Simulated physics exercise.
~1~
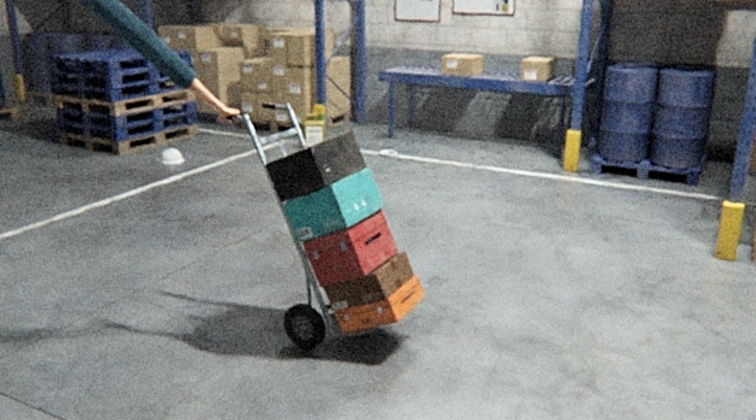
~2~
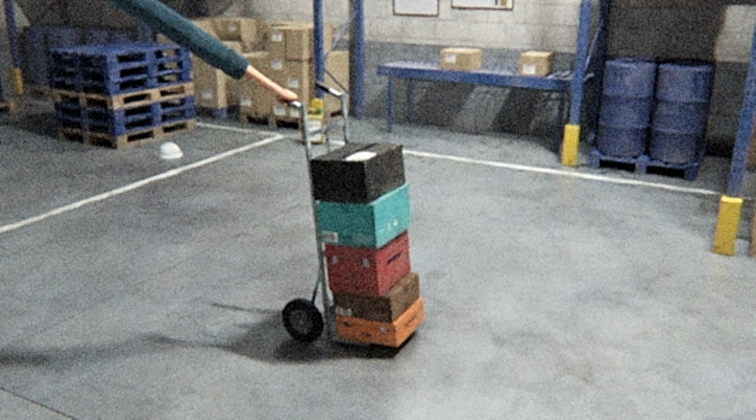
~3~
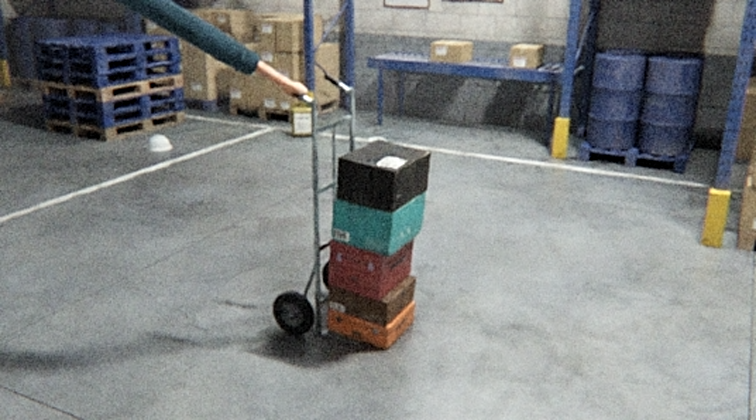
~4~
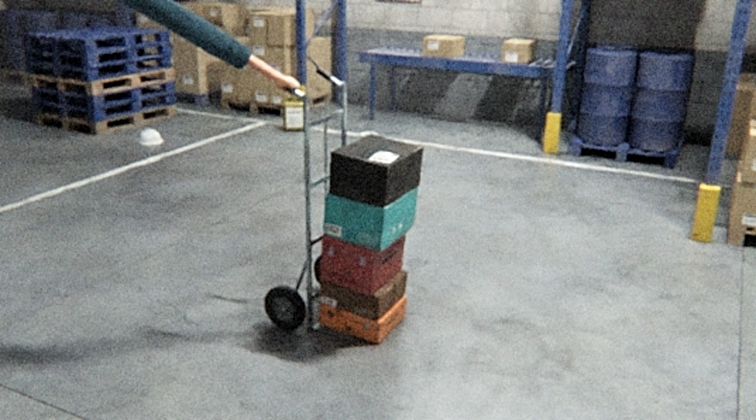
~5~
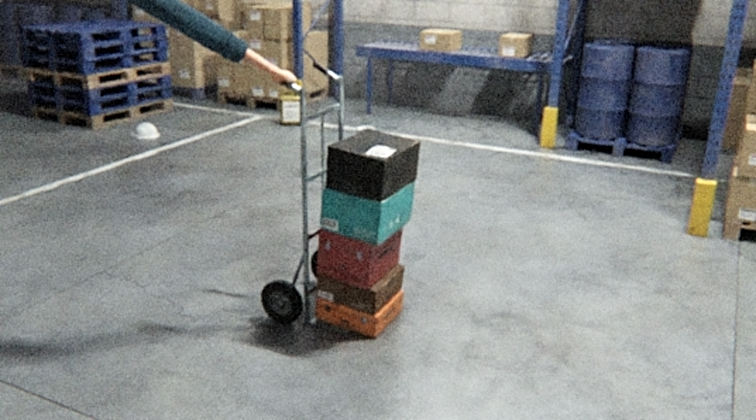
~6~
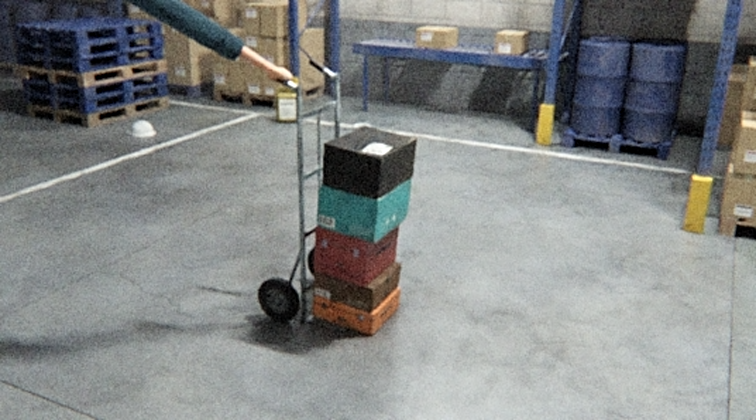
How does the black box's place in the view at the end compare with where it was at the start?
It ends up somewhat further to the right in the view, at nearly the same height, still on top of the stack.
